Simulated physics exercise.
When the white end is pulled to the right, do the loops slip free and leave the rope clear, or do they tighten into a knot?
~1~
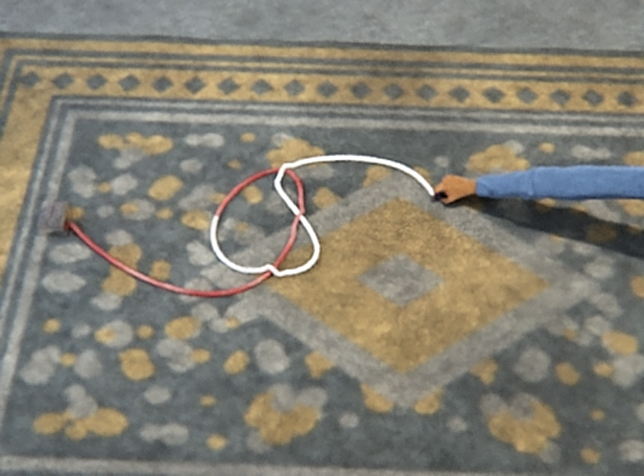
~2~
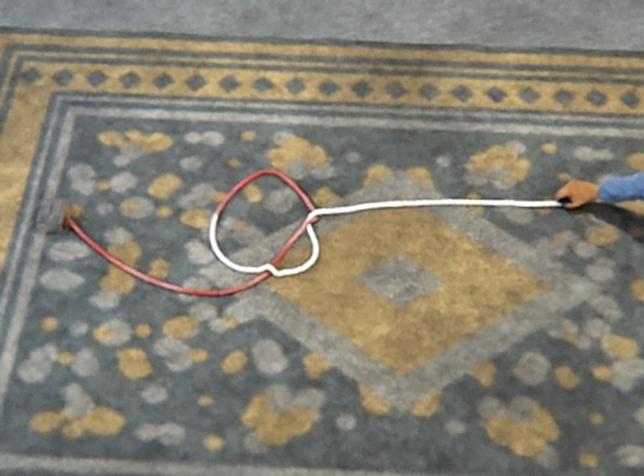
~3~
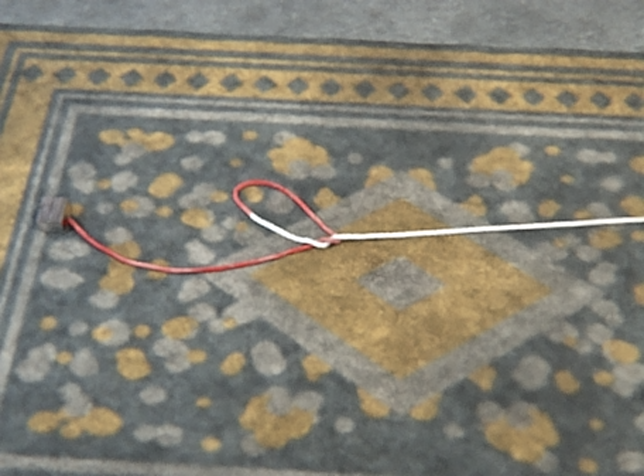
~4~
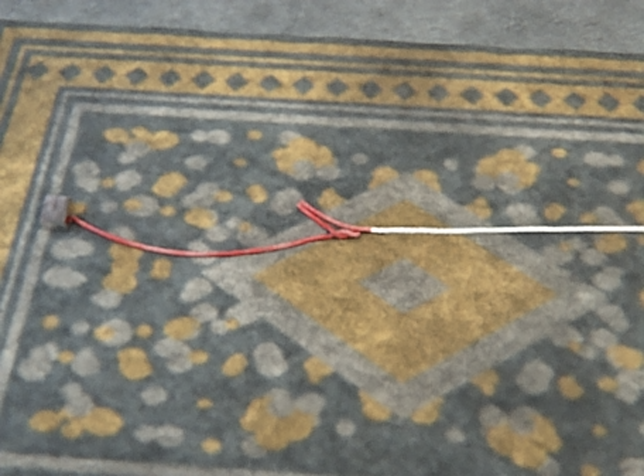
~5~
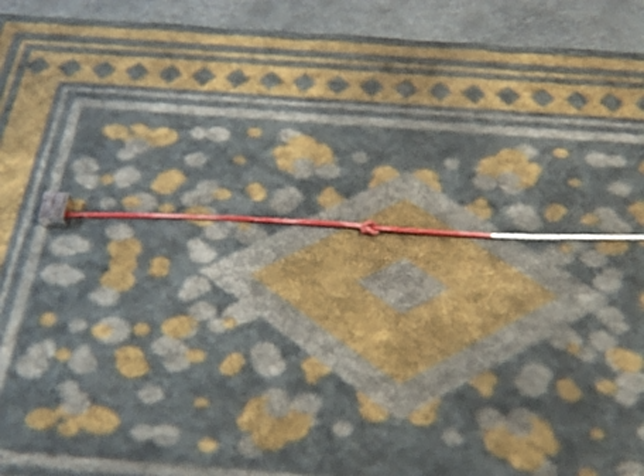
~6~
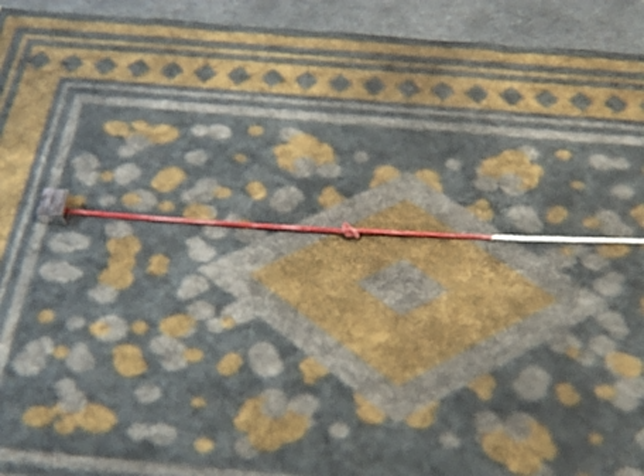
They tighten into a knot, which stays as a small lump in the red part of the straightened rope.
On a patterned rug of grey and gold, a red and white rope lies in loose loops, its red end fixed to a small grey block at the left. A hand in a blue sleeve holds the white end and draws it to the right, out of view. The loops shrink into a single narrow loop, which slides a little to the right as it closes. The red part then lifts out of its curve and the rope pulls straight across the rug. It ends stretched taut, with a small tight knot left in the red part.
